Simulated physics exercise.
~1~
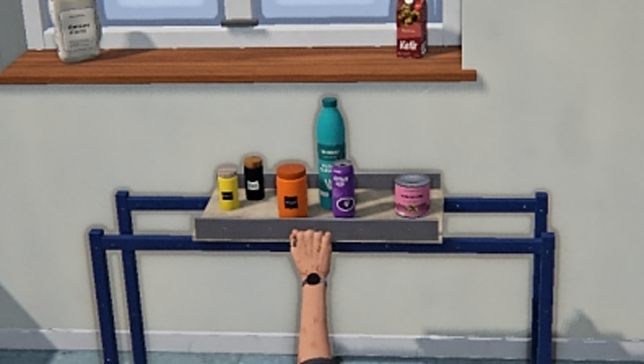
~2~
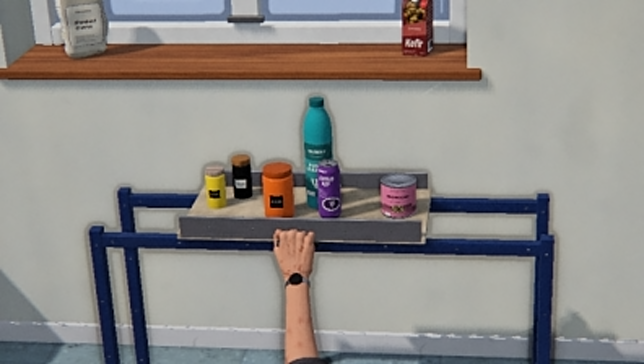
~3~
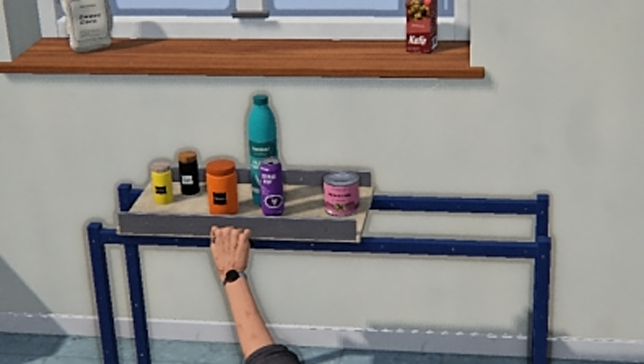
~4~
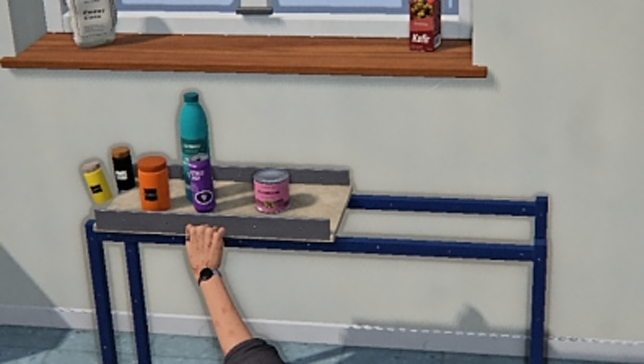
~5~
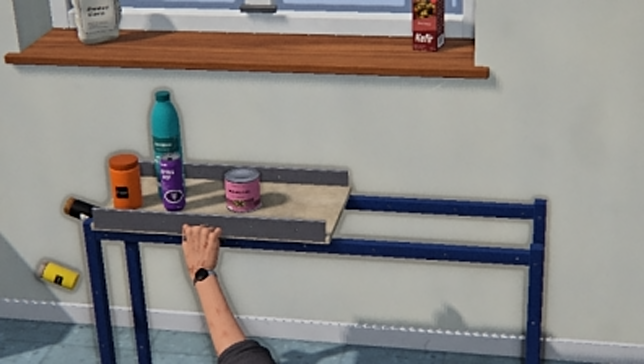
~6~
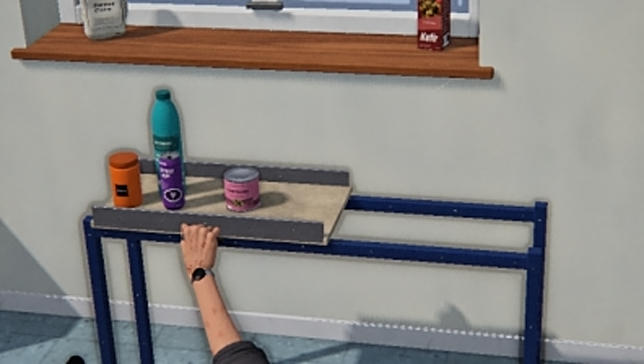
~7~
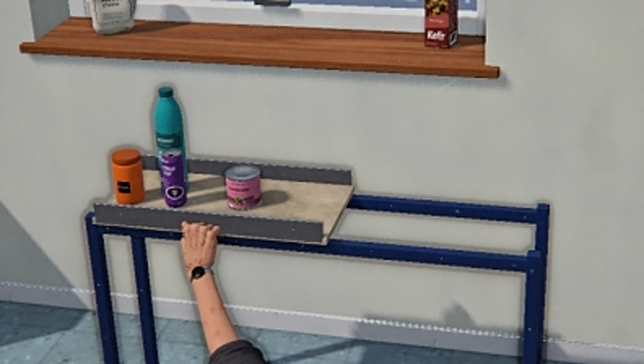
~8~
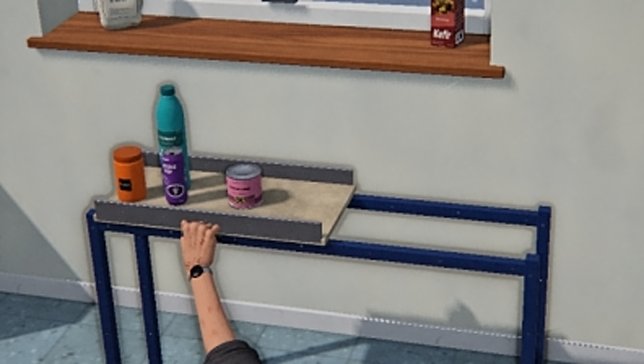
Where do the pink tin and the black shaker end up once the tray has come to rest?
The pink tin is still on the tray, while the black shaker has fallen off it.
